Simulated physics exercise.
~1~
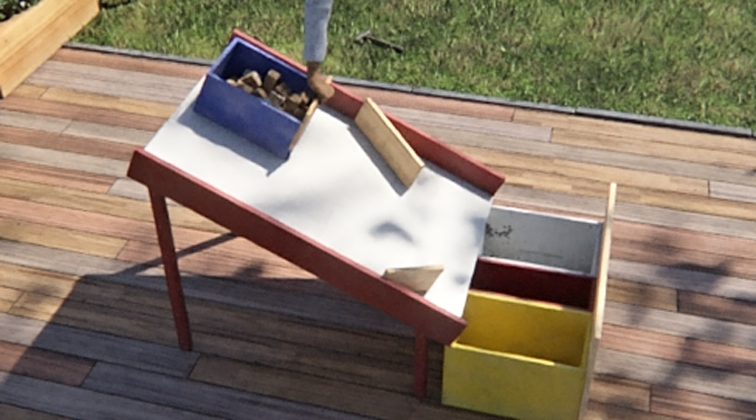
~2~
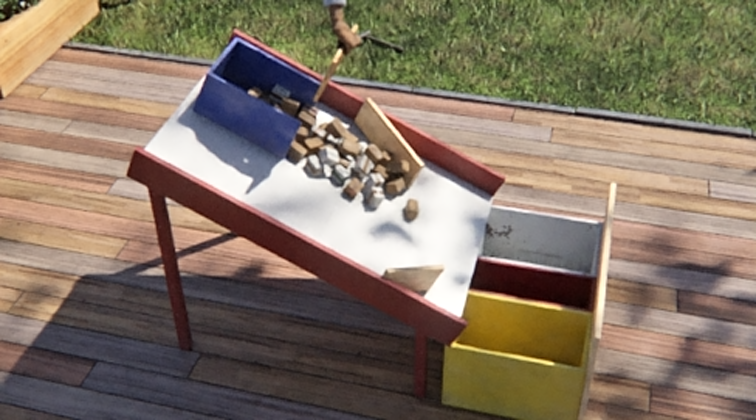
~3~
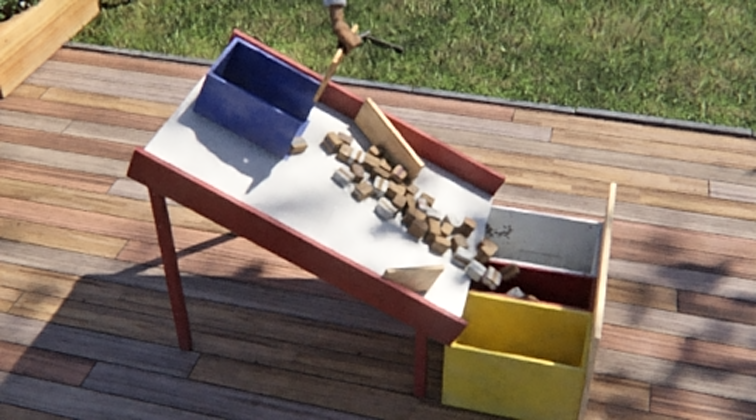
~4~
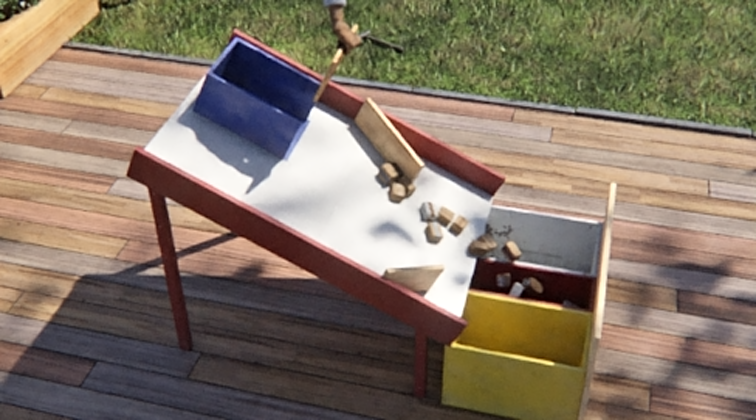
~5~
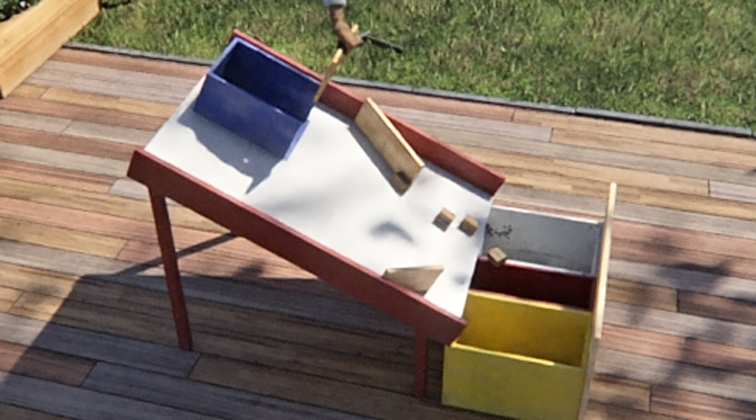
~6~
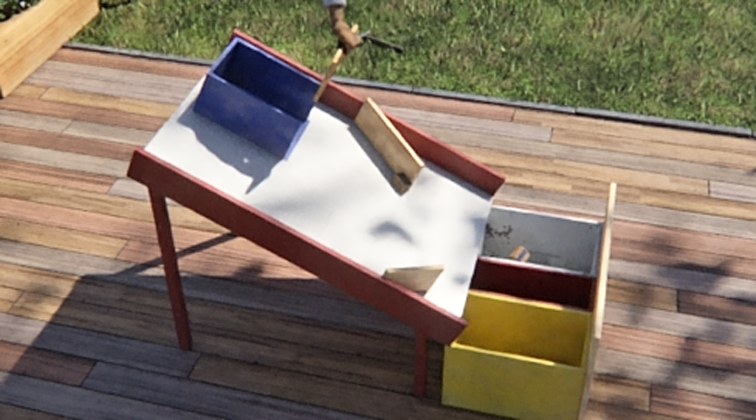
The footage shows a hand lifting the gate of a blue pen on a sloped table, releasing small brown and grey blocks that tumble down past an angled board into the red and white bins, mostly the red, while the yellow bin stays empty and the slope ends up looking clear.
